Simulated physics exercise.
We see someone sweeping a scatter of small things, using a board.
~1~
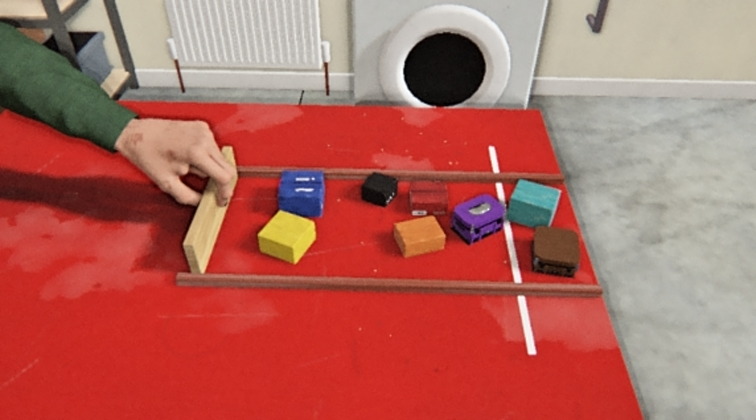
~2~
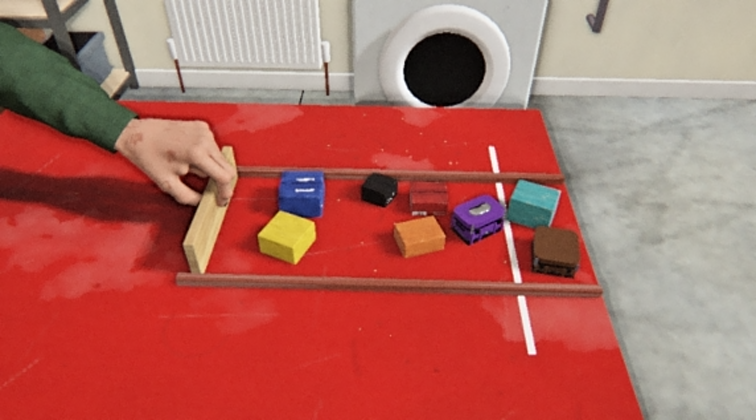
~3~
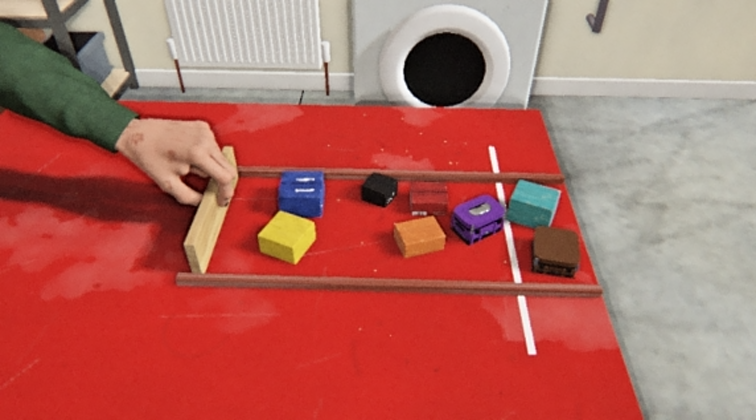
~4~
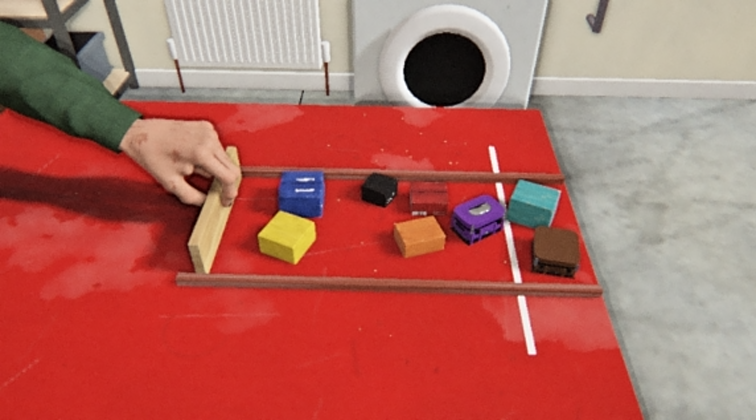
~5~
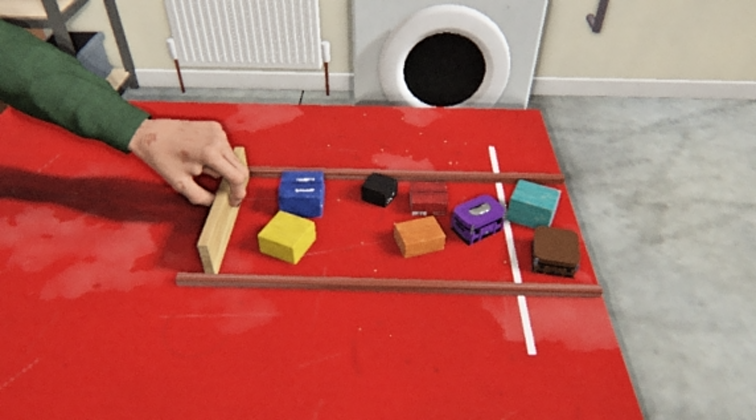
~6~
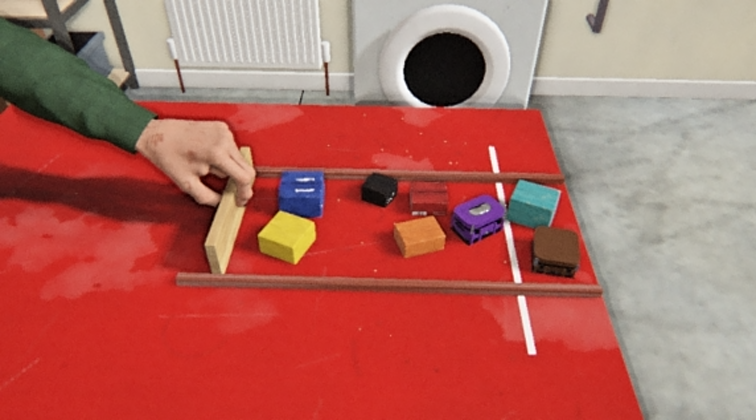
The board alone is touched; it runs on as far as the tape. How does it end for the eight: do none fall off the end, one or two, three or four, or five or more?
Three, maybe four go.
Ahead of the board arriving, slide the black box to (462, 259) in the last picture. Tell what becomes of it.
The answer: It keeps its place.
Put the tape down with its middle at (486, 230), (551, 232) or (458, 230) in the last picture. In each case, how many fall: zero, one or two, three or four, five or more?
Going through the tapes in order, the count is one to two, then five or over, then not one.
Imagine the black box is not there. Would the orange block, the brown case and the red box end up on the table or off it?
As for the orange block, it holds; the brown case drops; and the red box holds.
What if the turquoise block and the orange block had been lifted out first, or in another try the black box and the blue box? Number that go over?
First 1, then 1.
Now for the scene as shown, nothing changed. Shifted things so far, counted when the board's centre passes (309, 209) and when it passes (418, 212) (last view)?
I get 2 at the one place and 7 at the other.
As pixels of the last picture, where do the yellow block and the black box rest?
(533, 239) and (556, 189).
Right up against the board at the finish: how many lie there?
2 are in contact with it.
Soon after, none off yet; brown case at rest near (555, 252); turquoise block at rest near (533, 206); purple case at rest near (478, 219).
At rest, the number that fall off is three or four; fallen, red box, turquoise block and brown case.
